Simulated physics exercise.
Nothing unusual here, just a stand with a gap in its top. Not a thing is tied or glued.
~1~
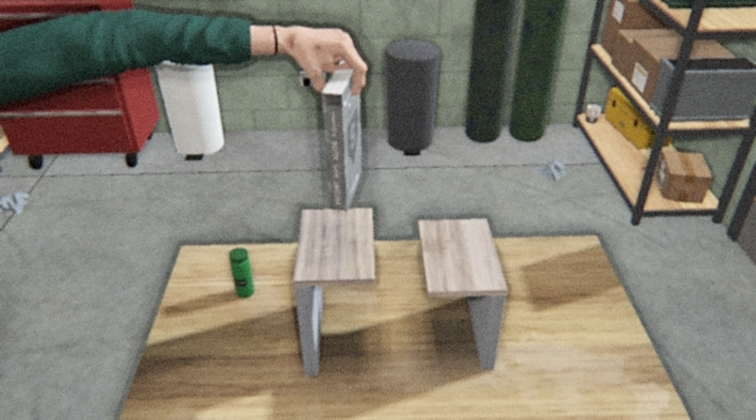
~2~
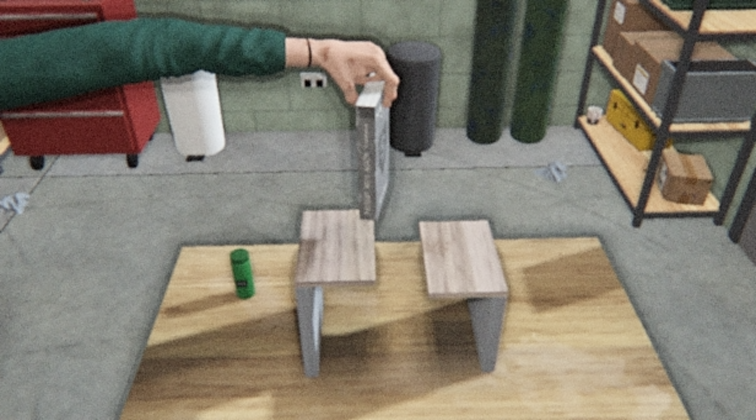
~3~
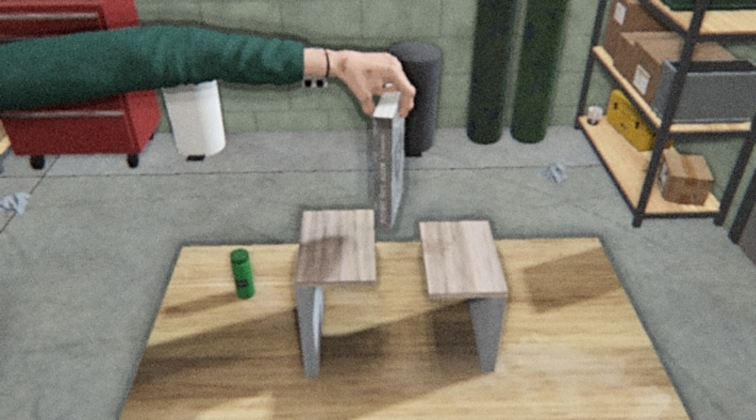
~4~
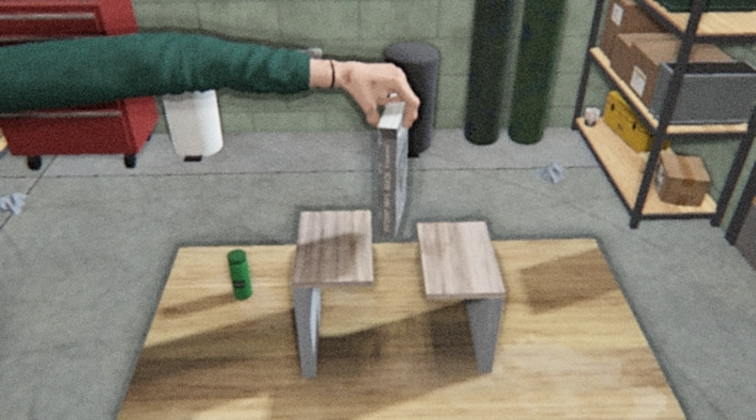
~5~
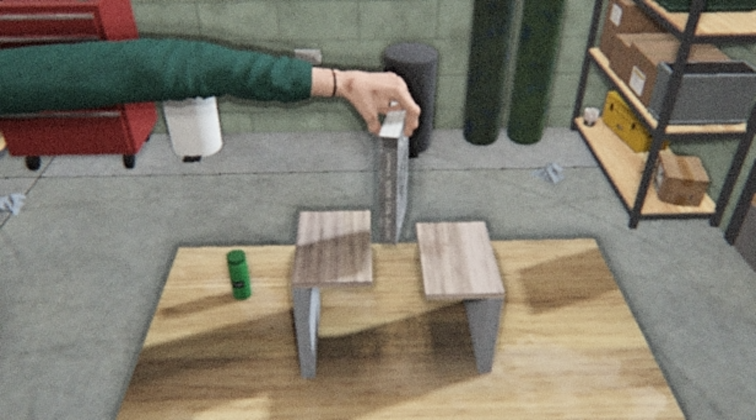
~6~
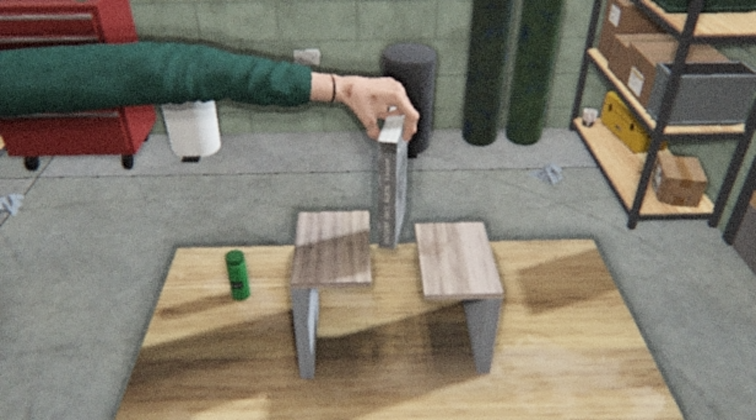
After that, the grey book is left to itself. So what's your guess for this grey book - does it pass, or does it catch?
My guess is that it passes.
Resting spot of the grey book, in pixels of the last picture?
It ends up near (391, 300).
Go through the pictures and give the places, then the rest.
In the first frame, being brought over the gap; grey book (344, 137); green shaker (242, 273).
In the second frame, being brought over the gap; grey book (374, 148); green shaker (242, 274).
In the third frame, being brought over the gap; grey book (389, 158); green shaker (243, 274).
In the fourth frame, being brought over the gap; grey book (393, 167); green shaker (240, 275).
In the fifth frame, being brought over the gap; grey book (394, 175); green shaker (239, 275).
In the sixth frame, poised above the slot; grey book (393, 179); green shaker (238, 276).
Then, 0.32 s after the last picture, grey book slid well along near (392, 270).
Then, 0.66 s after the last picture, grey book slid well along near (391, 300).
At rest, moved from the start, grey book; green shaker in place. Seen from the same camera at the end, grey book near (391, 300). The book goes down the gap.
